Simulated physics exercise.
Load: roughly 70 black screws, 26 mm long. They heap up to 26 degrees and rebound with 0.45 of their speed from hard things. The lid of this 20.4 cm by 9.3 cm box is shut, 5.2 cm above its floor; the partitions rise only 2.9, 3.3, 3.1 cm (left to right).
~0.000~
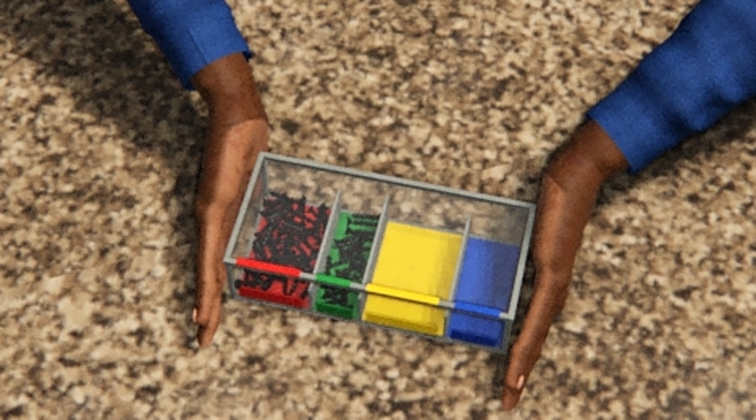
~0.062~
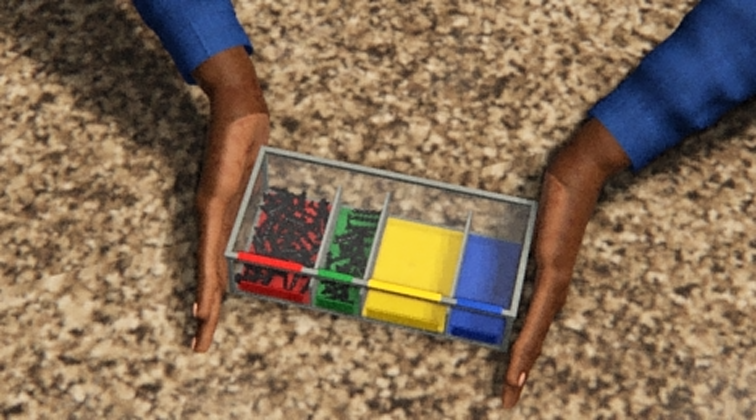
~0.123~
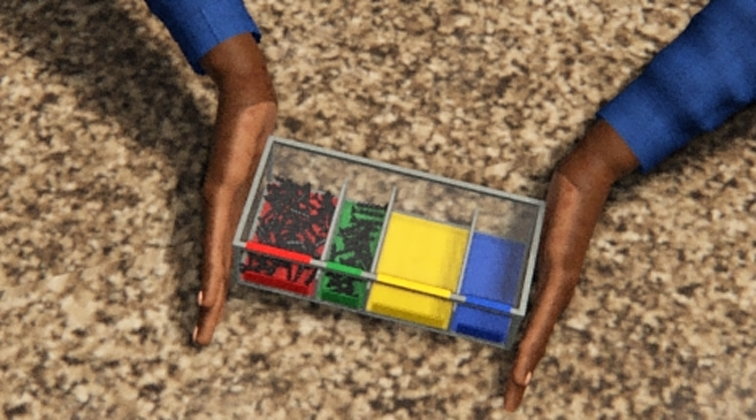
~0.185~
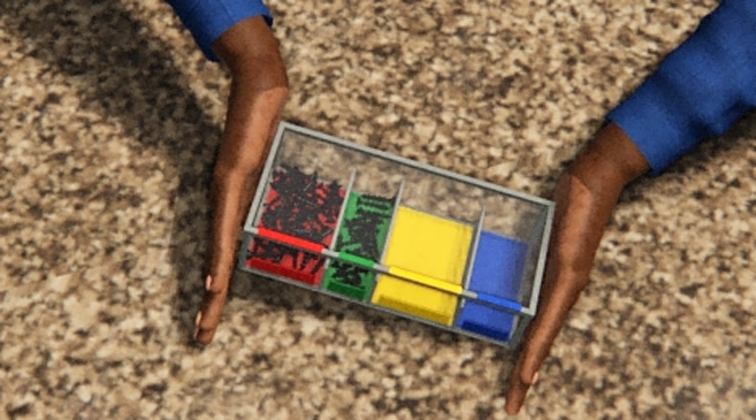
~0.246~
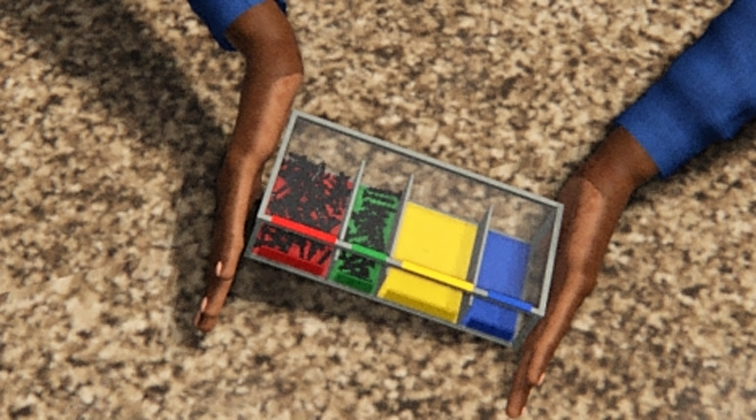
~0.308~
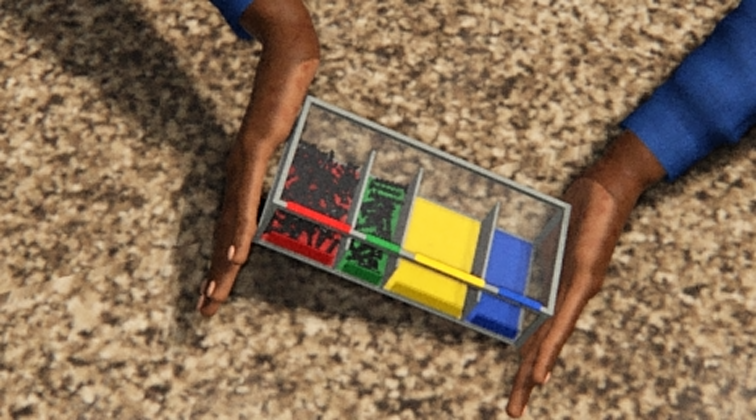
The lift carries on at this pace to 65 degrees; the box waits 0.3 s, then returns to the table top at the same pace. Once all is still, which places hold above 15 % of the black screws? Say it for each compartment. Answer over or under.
Red: Over, blue: Under, green: Over, yellow: Under.
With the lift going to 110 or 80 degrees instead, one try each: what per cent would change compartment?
About 95 and 15 per cent.
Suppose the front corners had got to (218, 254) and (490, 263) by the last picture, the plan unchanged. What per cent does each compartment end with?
Red 75; blue 0; green 25; yellow 0.
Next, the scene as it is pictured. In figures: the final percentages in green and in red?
Green 25; red 70.
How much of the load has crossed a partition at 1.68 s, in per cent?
Some 5 per cent.
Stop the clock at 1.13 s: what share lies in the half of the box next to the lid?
About 10 per cent.
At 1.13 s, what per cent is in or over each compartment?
Red 75; blue 0; green 25; yellow 0.
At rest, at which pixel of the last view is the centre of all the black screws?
Near (322, 242).
After 1.13 s, tilt 65 degrees; red 75 %, green 25 %.
Then, at 1.68 s, tilt 32 degrees; red 70 %, green 25 %.
After 2.29 s, tilt 0 degrees; red 70 %, green 25 %.
At rest (2.6 s), red 70 %, blue 0 %, green 25 %, yellow 0 %.
